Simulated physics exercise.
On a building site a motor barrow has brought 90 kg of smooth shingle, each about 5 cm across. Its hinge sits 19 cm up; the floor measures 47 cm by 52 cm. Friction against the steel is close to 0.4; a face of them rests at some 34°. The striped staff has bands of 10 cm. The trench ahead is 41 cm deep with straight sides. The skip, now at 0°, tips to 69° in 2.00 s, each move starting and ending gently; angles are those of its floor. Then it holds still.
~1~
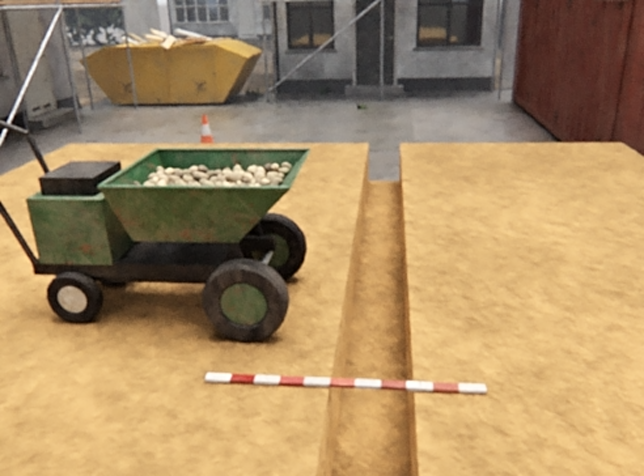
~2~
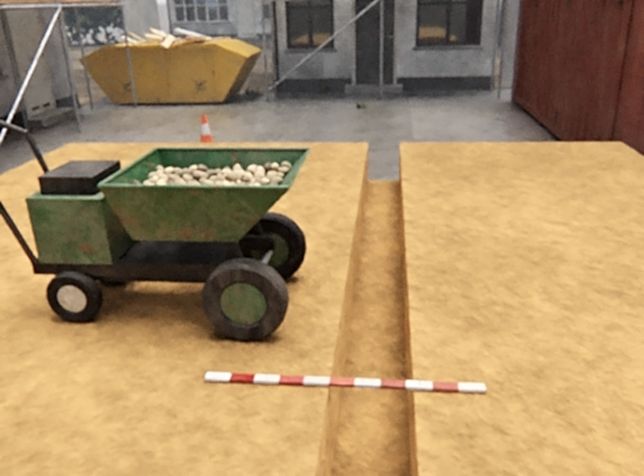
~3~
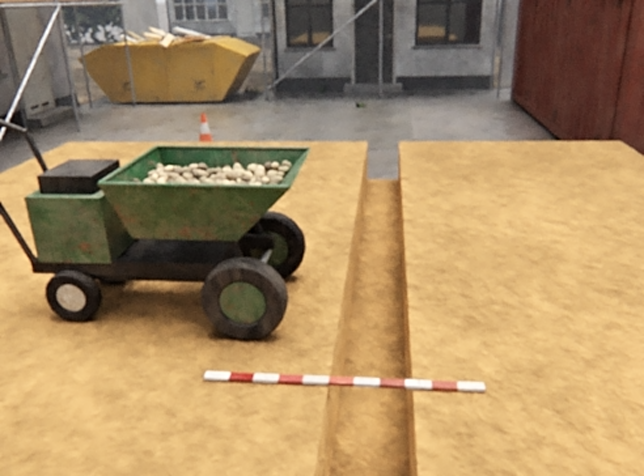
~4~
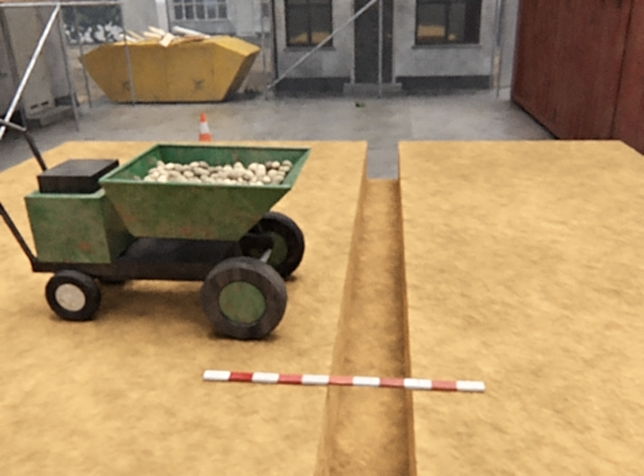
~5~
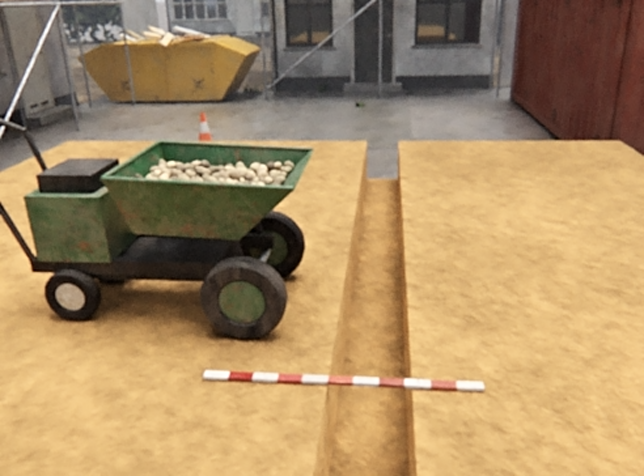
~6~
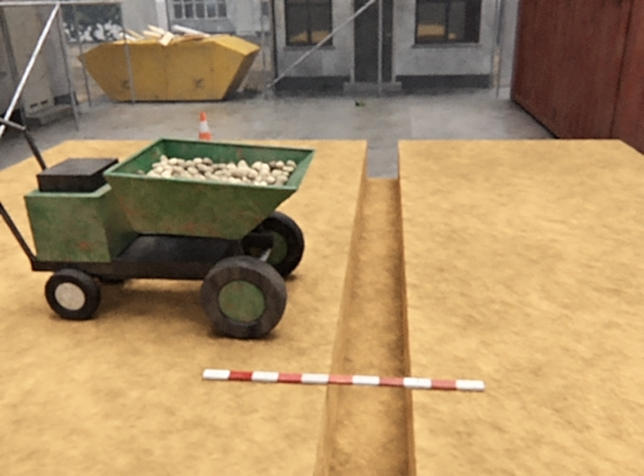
On a building site with sandy ground, seen from slightly above and to the side, a grey building, a yellow waste container and an orange-and-white cone stand behind. A green motor barrow with black wheels holds pale, smooth stones at left, beside a straight trench crossed by a red-and-white striped staff, with a rust-red wall at right. The barrow stays put while its skip tilts very slightly forward to the right, the stones barely shifting.
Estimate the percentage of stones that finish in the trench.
Some 49 per cent of it.
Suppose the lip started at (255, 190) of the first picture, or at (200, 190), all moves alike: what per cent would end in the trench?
Near 90 per cent from the first place, 80 from the second.
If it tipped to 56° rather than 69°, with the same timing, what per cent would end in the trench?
Then about 65 per cent.
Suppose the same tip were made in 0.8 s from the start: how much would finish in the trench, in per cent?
Then about 35 per cent.
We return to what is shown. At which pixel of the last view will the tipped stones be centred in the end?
Near (415, 304).
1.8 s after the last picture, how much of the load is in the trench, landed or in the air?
Some 35 per cent.
Then, 1.2 s after the last picture the floor is at 58°, 97 % in the skip, 3 % in the trench; the foremost stones are at (394, 269).
Then, 1.8 s after the last picture the floor is at 69°, 21 % in the skip, 33 % in the trench, 45 % past the trench; the foremost stones are at (529, 308).
Then, 2.2 s after the last picture the floor is at 69°, 3 % in the skip, 44 % in the trench, 53 % past the trench; the foremost stones are at (569, 306).
Then, 4.1 s after the last picture the floor is at 69°, 0 % in the skip, 49 % in the trench, 51 % past the trench; the foremost stones are at (574, 306).
